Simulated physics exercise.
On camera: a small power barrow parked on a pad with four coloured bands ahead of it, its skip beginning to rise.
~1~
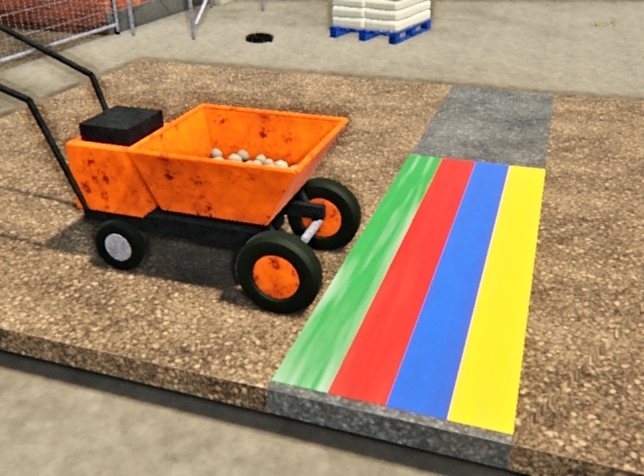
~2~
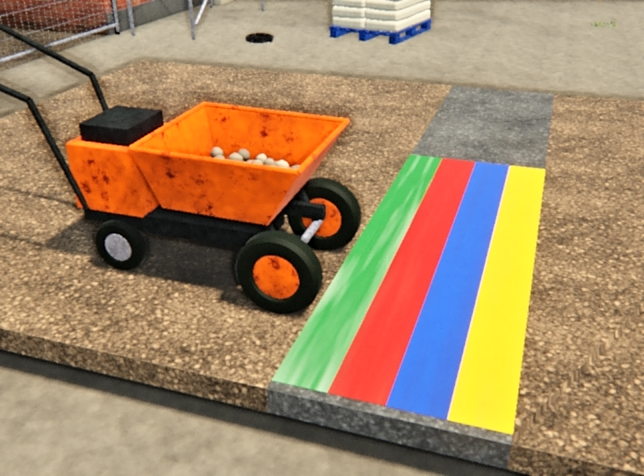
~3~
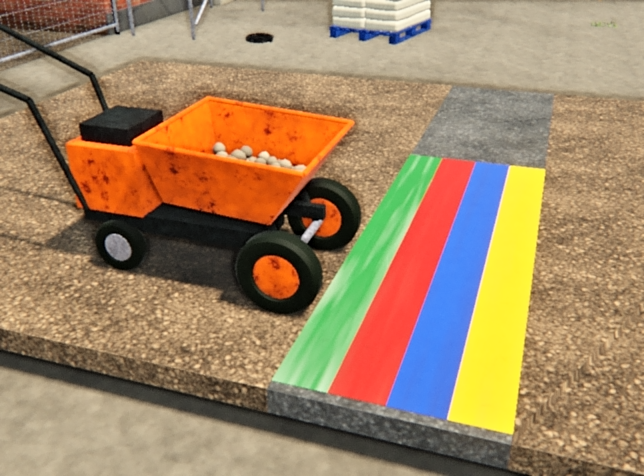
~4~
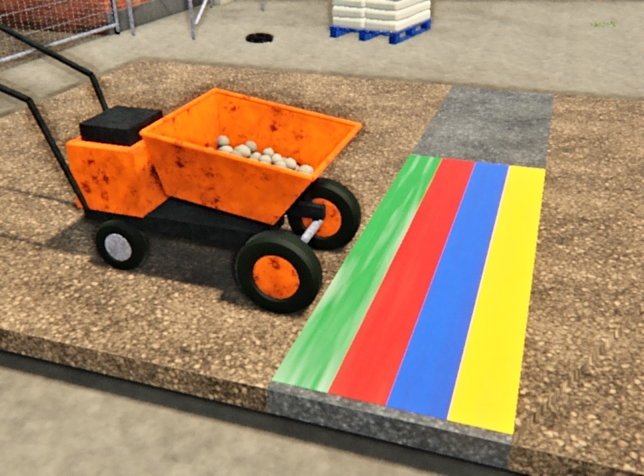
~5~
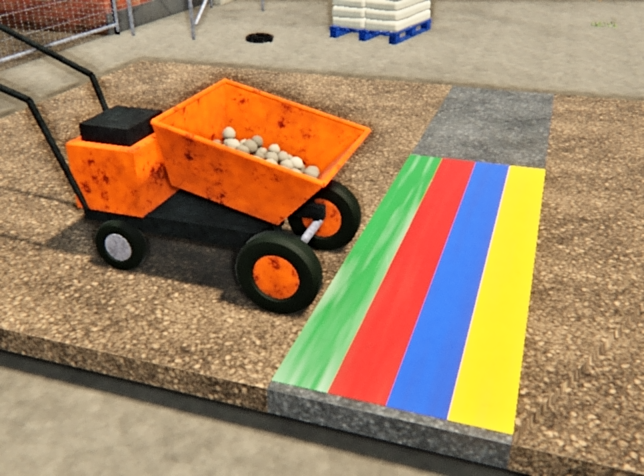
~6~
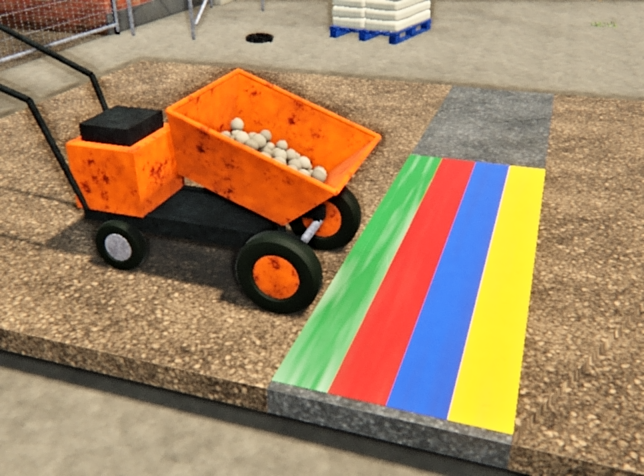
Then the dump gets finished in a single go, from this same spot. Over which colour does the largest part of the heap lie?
Over the blue one.
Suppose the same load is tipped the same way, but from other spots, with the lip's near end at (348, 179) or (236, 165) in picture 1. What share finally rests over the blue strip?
Some 30 in a hundred, then some 10 in a hundred.
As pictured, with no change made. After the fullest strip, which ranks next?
The next spot goes to the strip in red.
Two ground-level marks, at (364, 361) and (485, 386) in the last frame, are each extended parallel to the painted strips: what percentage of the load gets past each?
Close to 100 and 10 per cent respectively.
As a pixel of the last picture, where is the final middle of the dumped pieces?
Somewhere close to (442, 296) in the last picture.
Soon after the last picture, skip tipped steeply; all in the skip.
A little later, skip tipped right over; nearly all in the skip; a stray few over the blue strip.
Later still, skip tipped right over; about a third in the skip; a small part over the red strip; about half over the blue strip; a small part over the yellow strip.
By the end, skip tipped right over; none over the green strip; about a quarter over the red strip; about half over the blue strip; a small part over the yellow strip; a stray few off the paint.
